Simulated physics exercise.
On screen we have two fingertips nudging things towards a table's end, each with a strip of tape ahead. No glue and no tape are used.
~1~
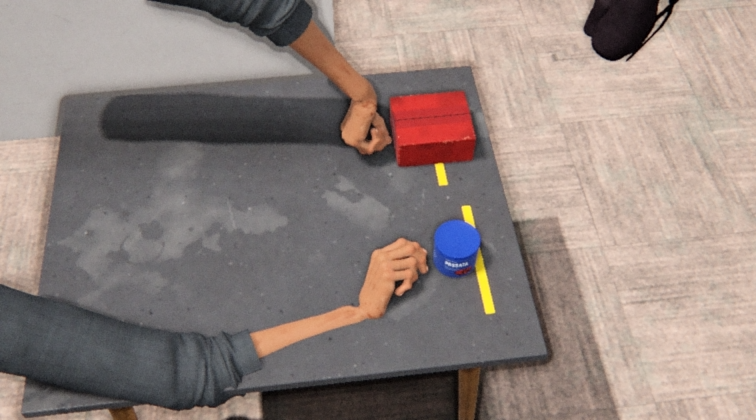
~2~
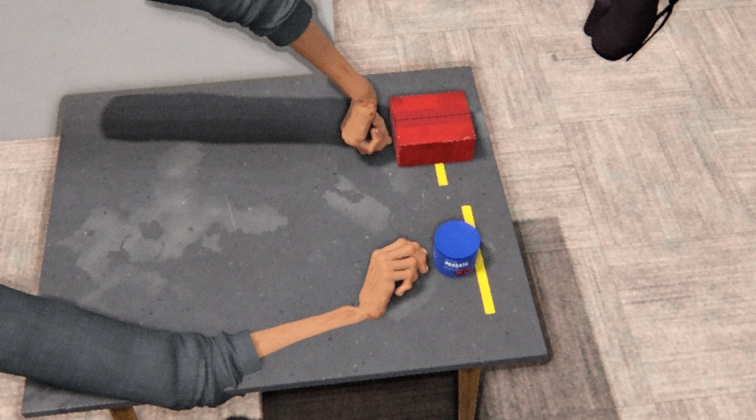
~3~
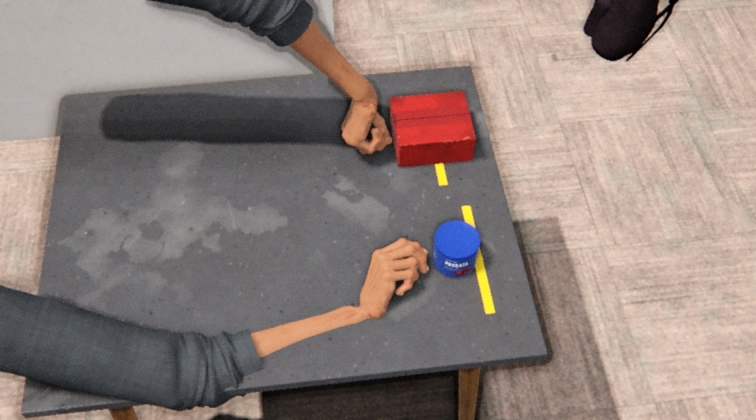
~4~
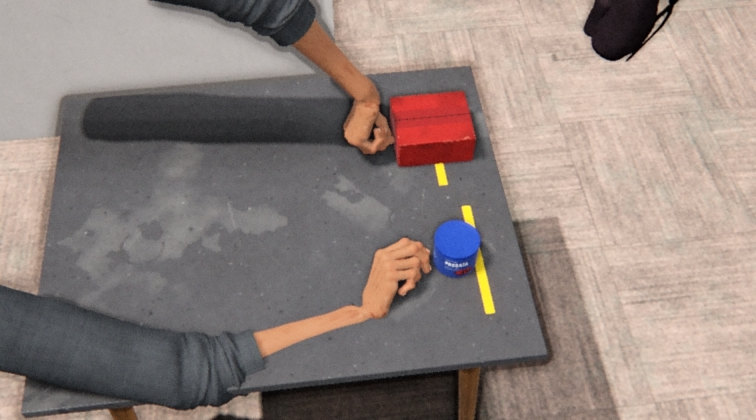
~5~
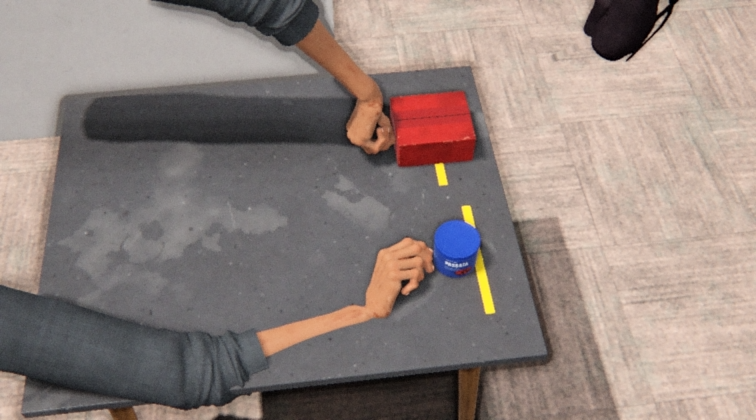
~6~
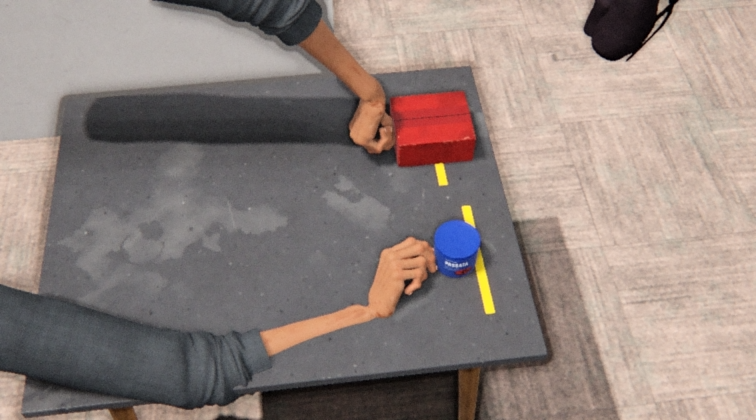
Two hands rest behind a red box and a blue tub, barely moving right.
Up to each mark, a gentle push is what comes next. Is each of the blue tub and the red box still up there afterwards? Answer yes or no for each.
Blue tub - yes; red box - yes.
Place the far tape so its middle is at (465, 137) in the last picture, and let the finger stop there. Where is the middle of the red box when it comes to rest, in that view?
I'd expect it to stop somewhere around (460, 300).
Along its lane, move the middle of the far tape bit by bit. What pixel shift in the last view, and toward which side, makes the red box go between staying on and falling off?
It takes a move of some 16 pixels to the right.
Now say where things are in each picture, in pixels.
The first picture shows blue tub (456, 249); red box (432, 129).
The second picture shows red box (432, 129).
The third picture shows blue tub (456, 249).
The fourth picture shows red box (432, 129).
The fifth picture shows blue tub (456, 249).
The sixth picture shows blue tub (456, 249); red box (432, 129).
Then, 0.64 s later than the last frame, blue tub shifted a little near (477, 247); red box shifted a little near (451, 127).
When it is over, the blue tub is still on the table, near (506, 244); the red box is still on the table, near (476, 125).
